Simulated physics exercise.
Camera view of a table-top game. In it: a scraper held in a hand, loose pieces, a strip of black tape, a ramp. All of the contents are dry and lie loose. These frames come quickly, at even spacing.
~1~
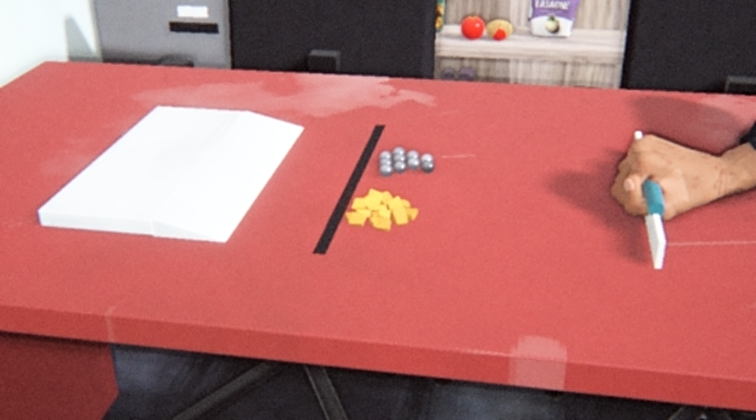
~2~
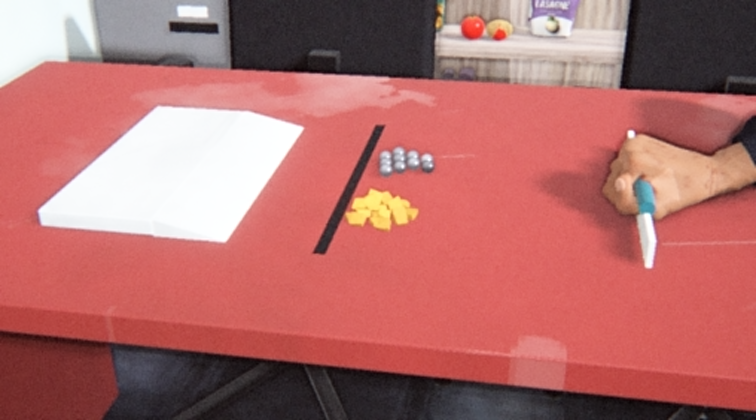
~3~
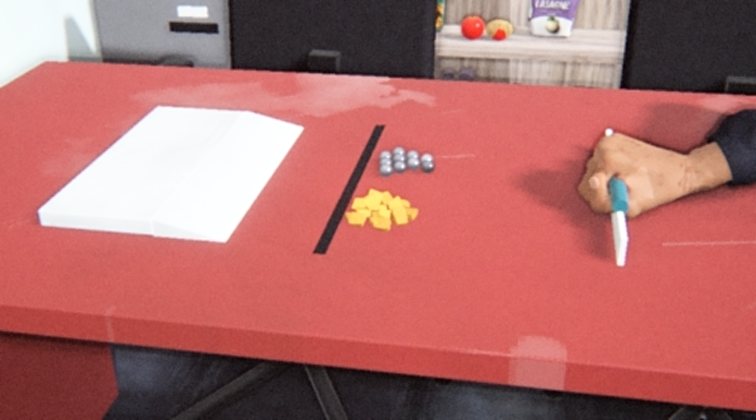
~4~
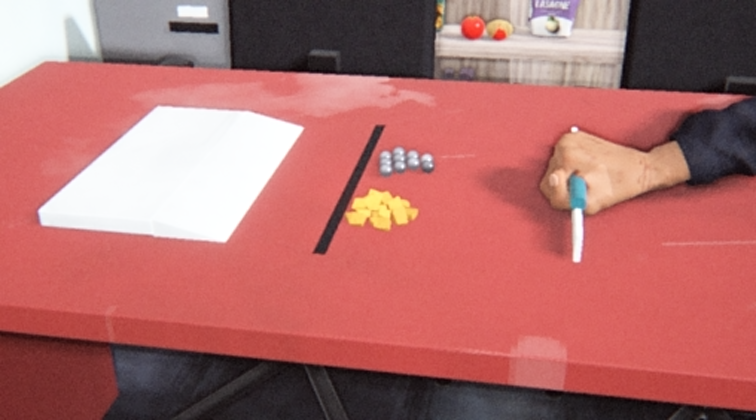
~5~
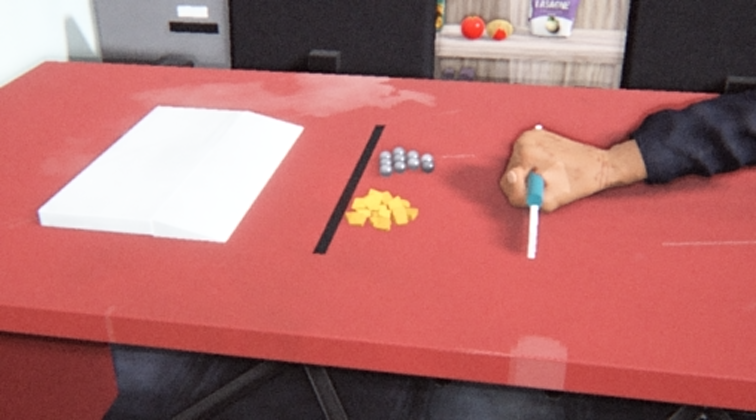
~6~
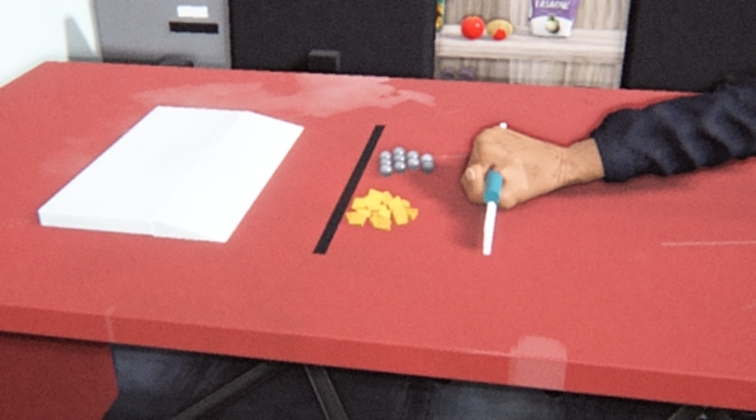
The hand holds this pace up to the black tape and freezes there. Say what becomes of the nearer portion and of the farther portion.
At the end, the nearer portion will fail to get any pieces up; the farther portion will succeed in part at least.
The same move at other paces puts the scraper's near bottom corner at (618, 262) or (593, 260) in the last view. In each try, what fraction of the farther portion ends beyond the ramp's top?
Lab note: Try 1 0 in a hundred, try 2 0 in a hundred.
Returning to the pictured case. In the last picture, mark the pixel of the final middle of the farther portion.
Centre at rest, last frame: Approx. (142, 111) px.
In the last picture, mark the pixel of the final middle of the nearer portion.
It ends up roughly at pixel (258, 205).
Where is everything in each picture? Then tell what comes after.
The first frame shows scraper at (658, 244), at rest; black tape at (379, 130); top of the ramp at (159, 212); nearer portion at (380, 208), a few small crackers; farther portion at (400, 160), a few steel balls.
The second frame shows scraper at (649, 244); farther portion at (400, 160).
The third frame shows scraper at (621, 242); nearer portion at (380, 208).
The fourth frame shows scraper at (578, 238); farther portion at (400, 160).
The fifth frame shows scraper at (533, 235); nearer portion at (380, 208).
The sixth frame shows scraper at (488, 231); black tape at (379, 130); top of the ramp at (159, 212); nearer portion at (380, 208); farther portion at (400, 160).
Then, 0.13 s past the last view, scraper still moving, near (410, 164); nearer portion all short of the ramp; farther portion all short of the ramp.
Then, 0.28 s past the last view, scraper stopped at the black tape; nearer portion all short of the ramp; farther portion all short of the ramp.
Then, 0.56 s past the last view, scraper stopped at the black tape; nearer portion a small part on the ramp, nearly all short of the ramp; farther portion about a third past the top, about two thirds on the ramp.
Finally, scraper stopped at the black tape; nearer portion none past the top, a small part on the ramp, nearly all short of the ramp; farther portion about two thirds past the top, a small part on the ramp, about a quarter short of the ramp.
